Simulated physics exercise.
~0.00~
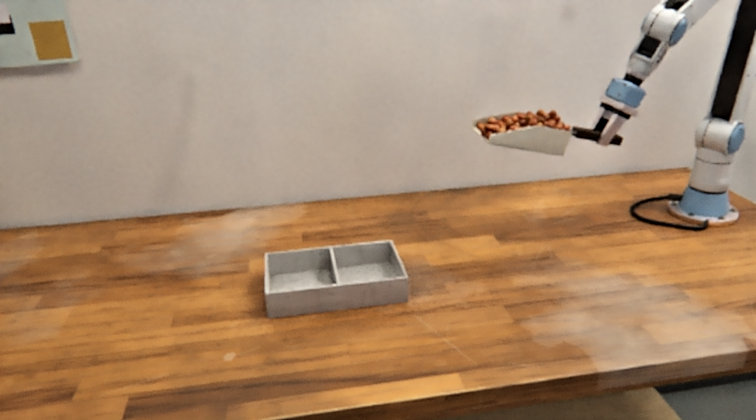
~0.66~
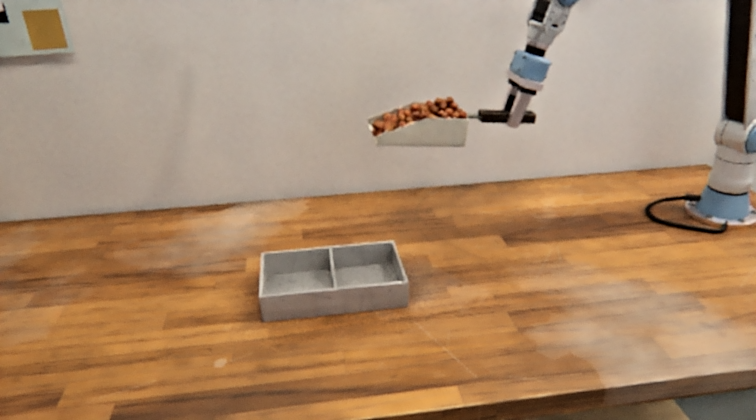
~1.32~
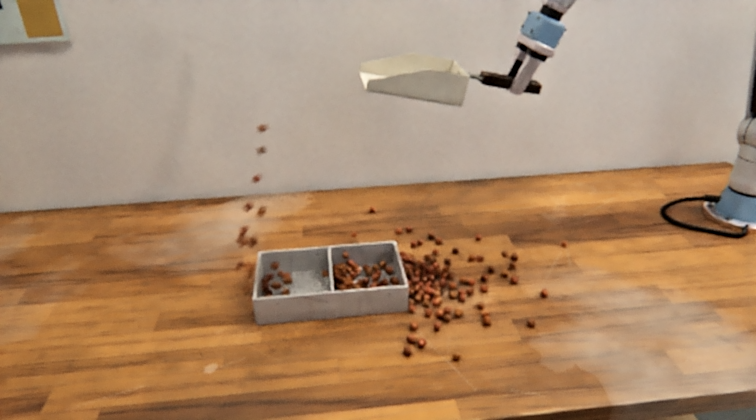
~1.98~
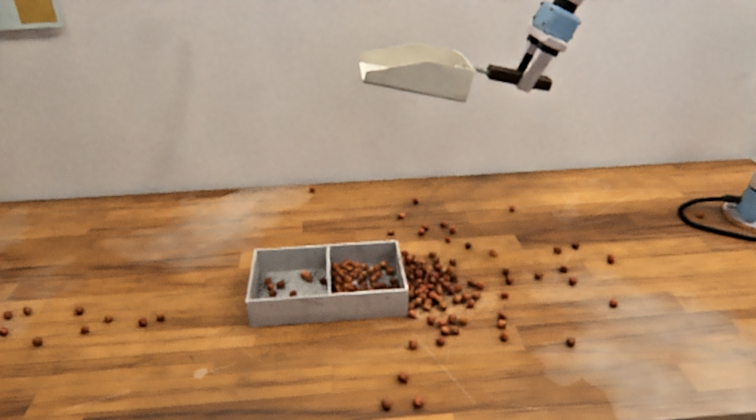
A robot arm carried a scoop heaped with hazelnuts left over a wooden table and tipped them out above a grey two-part tray; some landed inside, mostly in the right part, but most scattered across the table, leaving the scoop looking empty.
